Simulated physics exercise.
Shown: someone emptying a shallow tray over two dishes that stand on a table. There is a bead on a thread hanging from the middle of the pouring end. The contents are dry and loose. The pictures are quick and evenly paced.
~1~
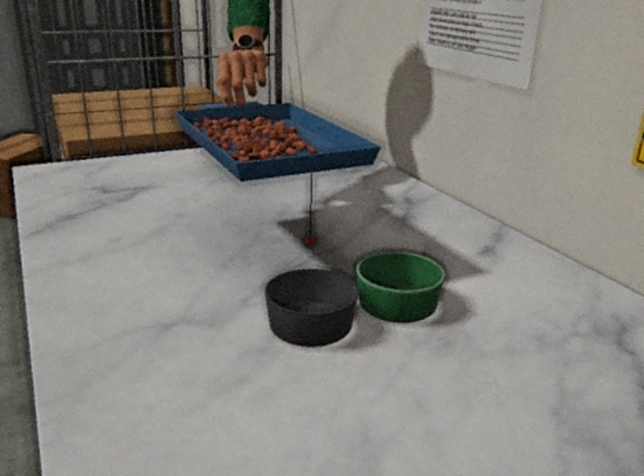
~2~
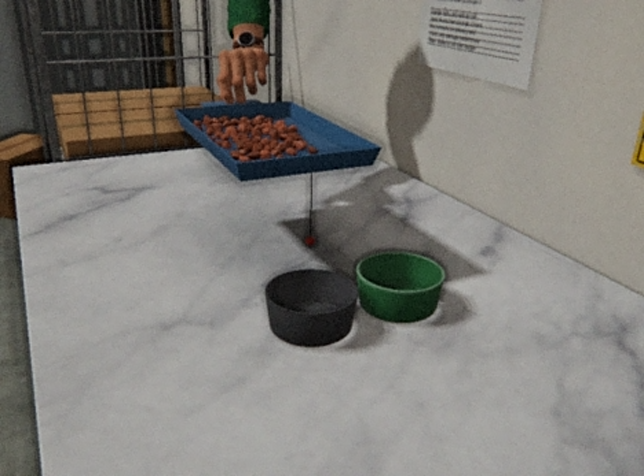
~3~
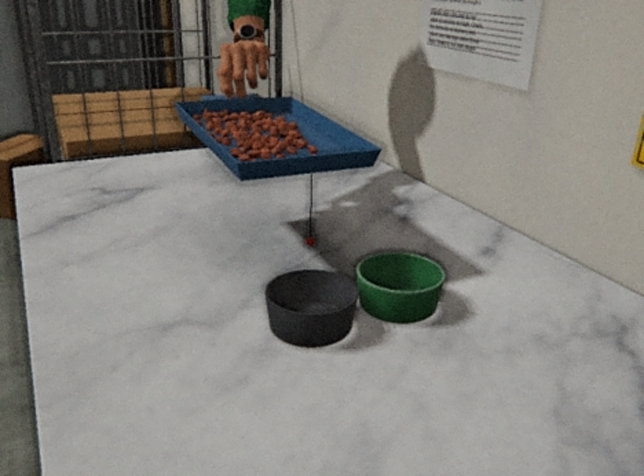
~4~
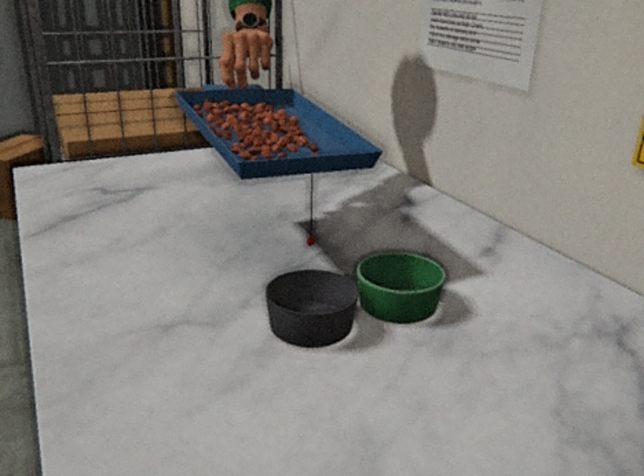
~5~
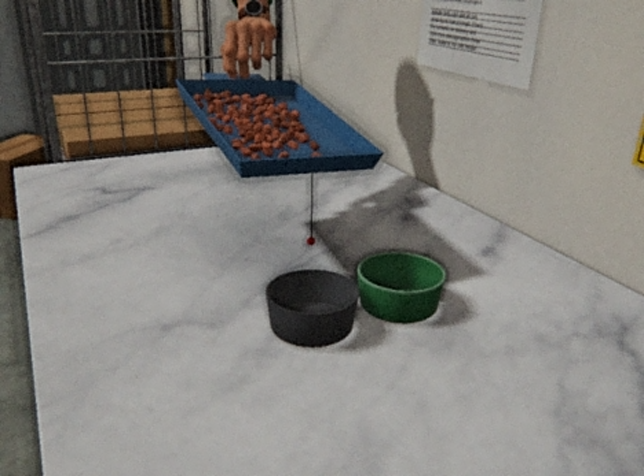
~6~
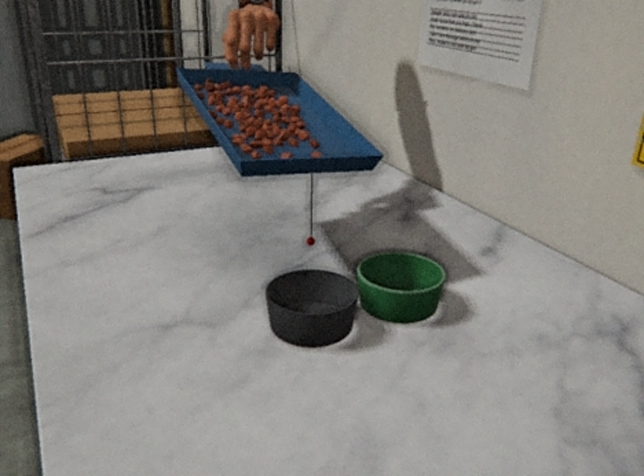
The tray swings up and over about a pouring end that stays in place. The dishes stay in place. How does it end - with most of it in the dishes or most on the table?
It ends with most on the table.
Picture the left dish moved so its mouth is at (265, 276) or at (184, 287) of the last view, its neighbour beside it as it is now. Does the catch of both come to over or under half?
In the first position past half, in the second shy of half.
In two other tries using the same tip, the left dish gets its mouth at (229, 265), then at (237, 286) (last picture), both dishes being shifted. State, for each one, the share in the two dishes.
You'd get near 10 per cent and afterwards near 40 per cent.
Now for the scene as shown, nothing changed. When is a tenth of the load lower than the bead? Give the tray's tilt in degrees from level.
The tilt then is about 65°.
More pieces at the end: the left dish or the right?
The one at right wins.
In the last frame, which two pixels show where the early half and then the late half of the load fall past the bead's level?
About (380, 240) to begin with, then about (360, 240).
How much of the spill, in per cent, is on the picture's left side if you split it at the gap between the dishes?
I'd put it at around 40 per cent.
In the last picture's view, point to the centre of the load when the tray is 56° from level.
Somewhere near pixel (339, 148).
Shortly afterwards, tray tipped steeply; all but a few on the tray; only a few in the air.
Next, tray tipped right over; near two thirds on the tray; only a few in the left dish; near a quarter in the right dish; a little outside both; only a few in the air.
Some moments later, tray tipped past a quarter turn; a little in the left dish; near a quarter in the right dish; near two thirds outside both.
In the end, tray tipped past a quarter turn; a little in the left dish; near a quarter in the right dish; near two thirds outside both.
